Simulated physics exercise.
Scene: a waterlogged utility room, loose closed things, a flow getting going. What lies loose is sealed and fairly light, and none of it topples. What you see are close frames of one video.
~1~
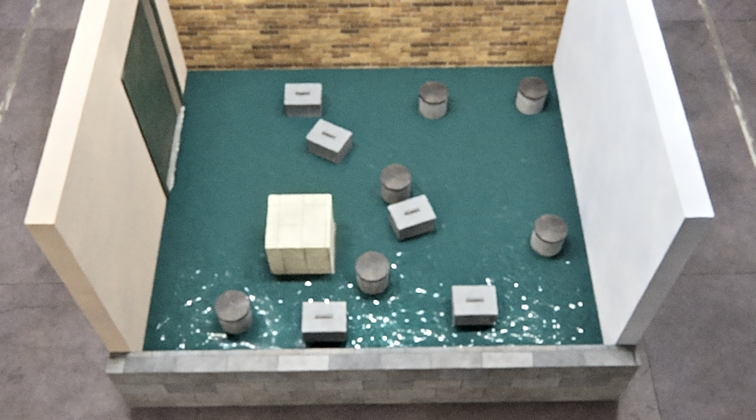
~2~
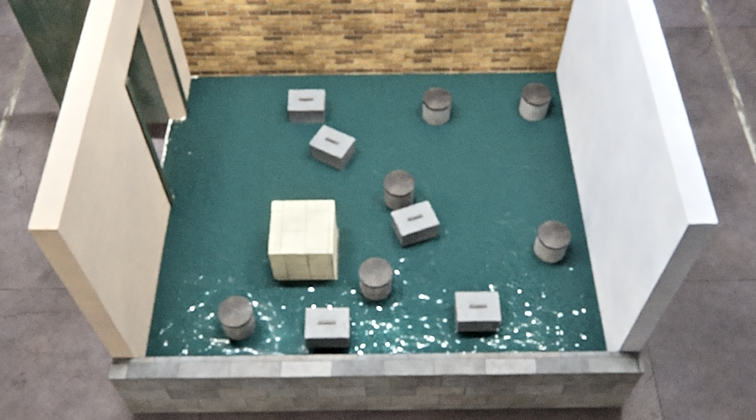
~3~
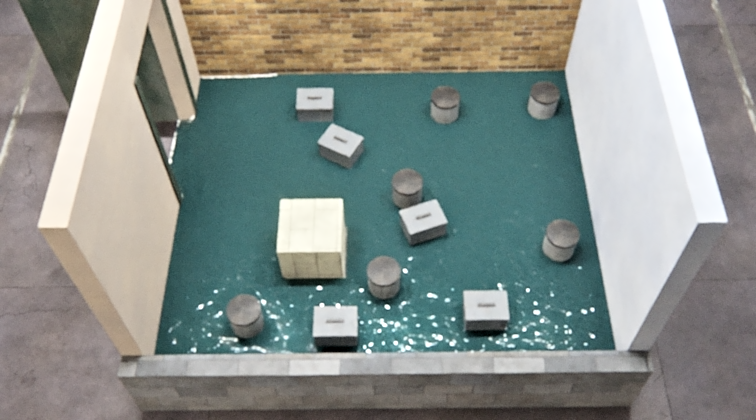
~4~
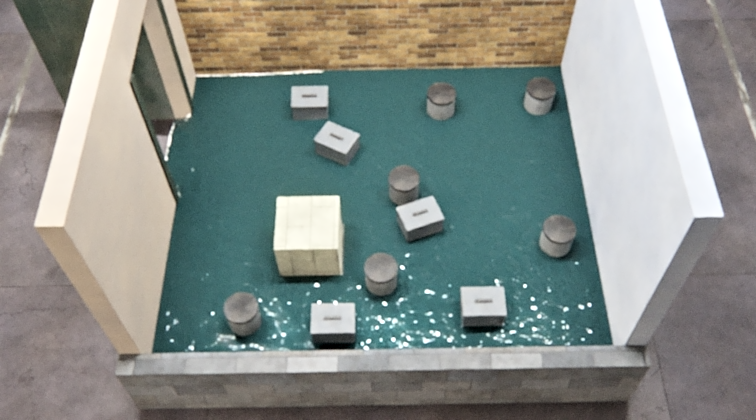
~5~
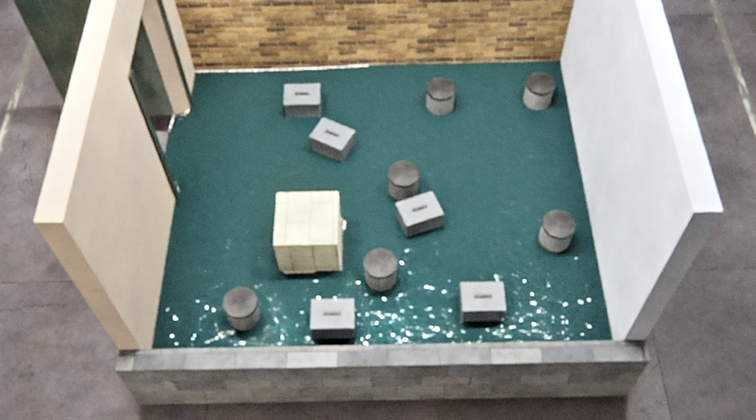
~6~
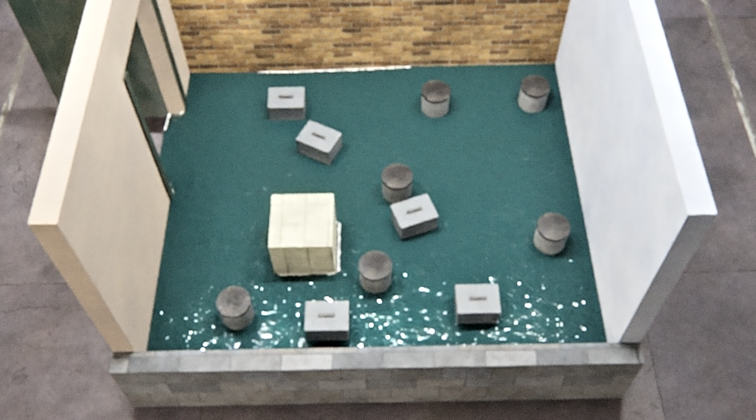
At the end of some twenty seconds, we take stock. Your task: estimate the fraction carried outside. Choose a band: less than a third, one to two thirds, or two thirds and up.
One to two thirds.
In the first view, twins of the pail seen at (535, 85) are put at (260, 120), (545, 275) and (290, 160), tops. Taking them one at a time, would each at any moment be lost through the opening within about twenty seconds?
Exits, remains, exits.
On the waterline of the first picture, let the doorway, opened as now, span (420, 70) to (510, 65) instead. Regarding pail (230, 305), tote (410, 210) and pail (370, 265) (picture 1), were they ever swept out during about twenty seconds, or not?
In the order given, it's remains behind, escaped, remains behind.
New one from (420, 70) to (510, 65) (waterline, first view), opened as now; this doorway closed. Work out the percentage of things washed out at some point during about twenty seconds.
About 60 %.
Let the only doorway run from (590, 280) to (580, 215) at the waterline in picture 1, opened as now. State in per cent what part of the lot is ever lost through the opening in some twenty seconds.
My figure is 50 %.
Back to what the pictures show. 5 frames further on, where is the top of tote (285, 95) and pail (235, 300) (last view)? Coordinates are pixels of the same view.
Approximately (231, 94) for one and (212, 283) for the other.
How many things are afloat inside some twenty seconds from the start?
That comes out at 4.
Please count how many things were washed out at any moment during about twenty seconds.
The number is 7.
A moment on, 0 of 11 are out; 11 afloat.
Next, 2 of 11 are out; 9 afloat.
Later, 5 of 11 are out; 6 afloat.
In the end, 7 of 11 are out; 4 afloat.
